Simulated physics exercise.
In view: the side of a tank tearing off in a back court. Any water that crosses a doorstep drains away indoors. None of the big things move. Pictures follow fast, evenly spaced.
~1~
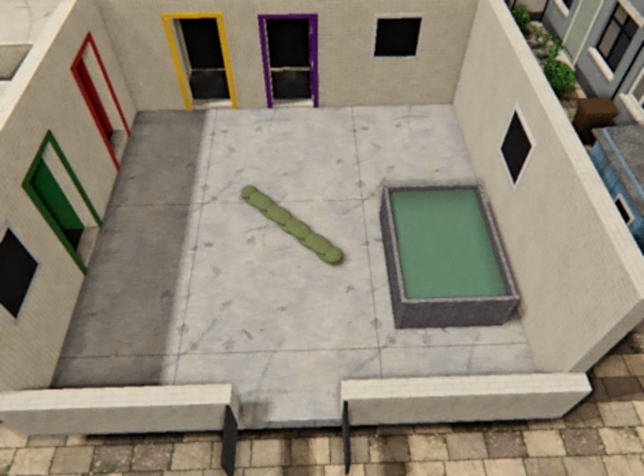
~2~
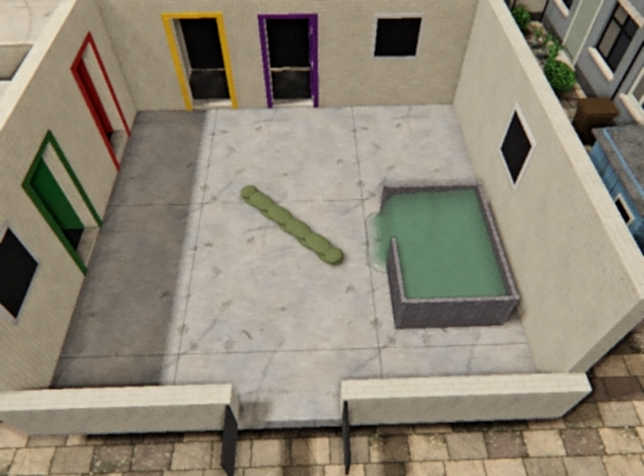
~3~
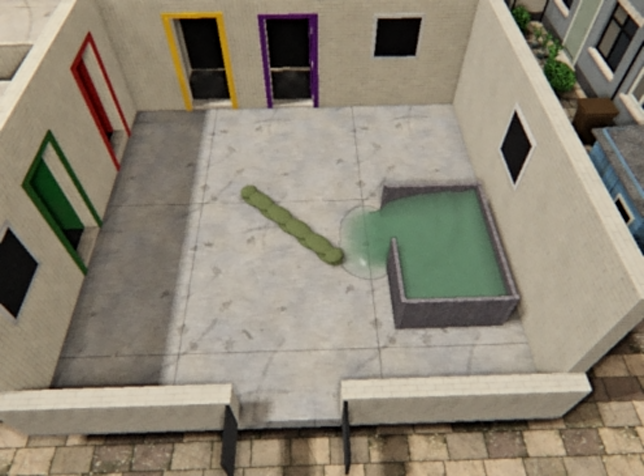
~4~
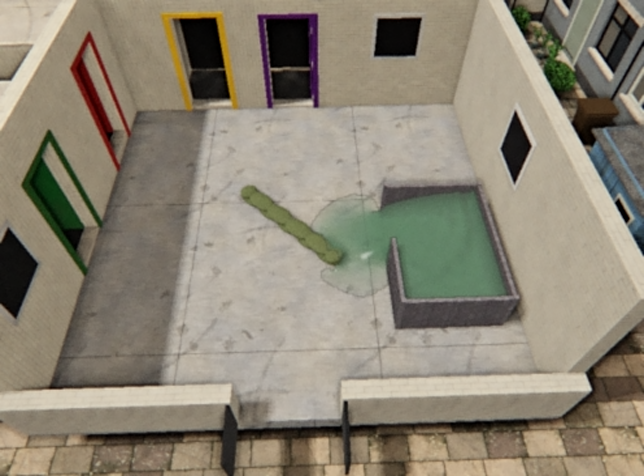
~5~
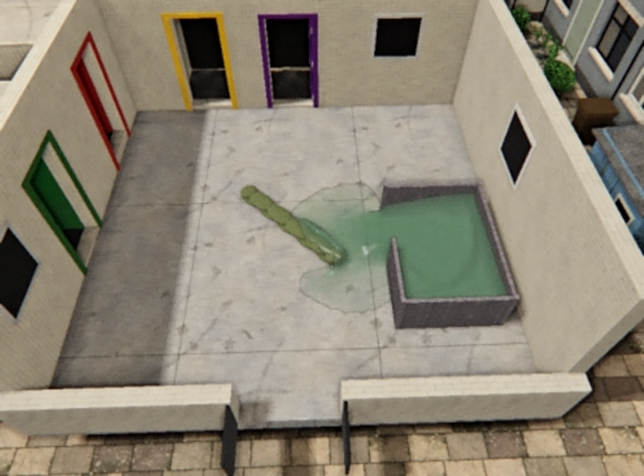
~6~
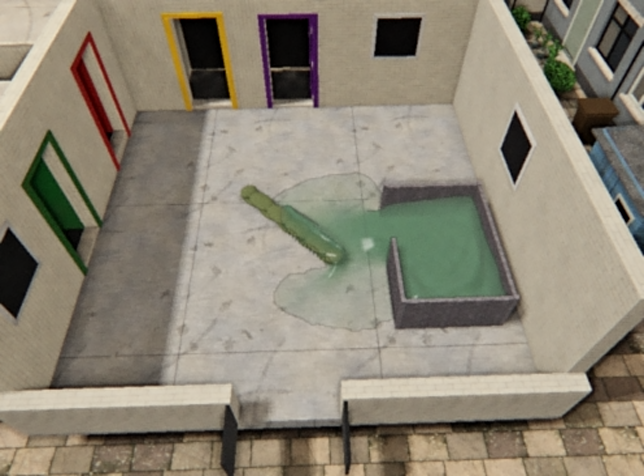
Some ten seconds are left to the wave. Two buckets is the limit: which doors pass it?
The green door keeps the inflow to two buckets or less; the yellow door lets the inflow pass two buckets; the purple door lets the inflow pass two buckets; the red door keeps the inflow to two buckets or less.
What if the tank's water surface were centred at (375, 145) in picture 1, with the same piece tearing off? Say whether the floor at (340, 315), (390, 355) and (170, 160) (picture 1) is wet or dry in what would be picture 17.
Going through the three spots in turn: Stays untouched, stays untouched, gets wet.
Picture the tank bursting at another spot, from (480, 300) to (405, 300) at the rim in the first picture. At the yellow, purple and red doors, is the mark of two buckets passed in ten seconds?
Going door by door: The yellow one stays safe, the purple one stays safe, and the red one stays safe.
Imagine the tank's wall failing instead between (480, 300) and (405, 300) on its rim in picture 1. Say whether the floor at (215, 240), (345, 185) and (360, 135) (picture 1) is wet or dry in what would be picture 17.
Taken in turn they're unwetted, unwetted and unwetted.
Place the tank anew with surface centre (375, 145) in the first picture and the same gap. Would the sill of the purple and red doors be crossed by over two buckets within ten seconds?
The purple one overshoots it, the red one overshoots it.
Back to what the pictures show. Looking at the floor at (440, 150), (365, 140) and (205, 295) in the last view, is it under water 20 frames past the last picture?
As listed, the points end up high and dry, high and dry and soaked.
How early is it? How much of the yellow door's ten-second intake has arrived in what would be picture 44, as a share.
Around 100 in a hundred.
A moment on, water covers 25 % of the floor; the green door not reached, the yellow door not reached, the purple door not reached, the red door not reached.
Next, water covers 55 % of the floor; the green door not reached, the yellow door under two buckets in, the purple door not reached, the red door not reached.
Then, water covers 55 % of the floor; the green door wet at the sill, nothing in, the yellow door over two buckets in, the purple door over two buckets in, the red door wet at the sill, nothing in.
Later, water covers 70 % of the floor; the green door under two buckets in, the yellow door far over two buckets in, the purple door far over two buckets in, the red door wet at the sill, nothing in.
In the end, water covers 90 % of the floor; the green door under two buckets in, the yellow door far over two buckets in, the purple door far over two buckets in, the red door wet at the sill, nothing in.
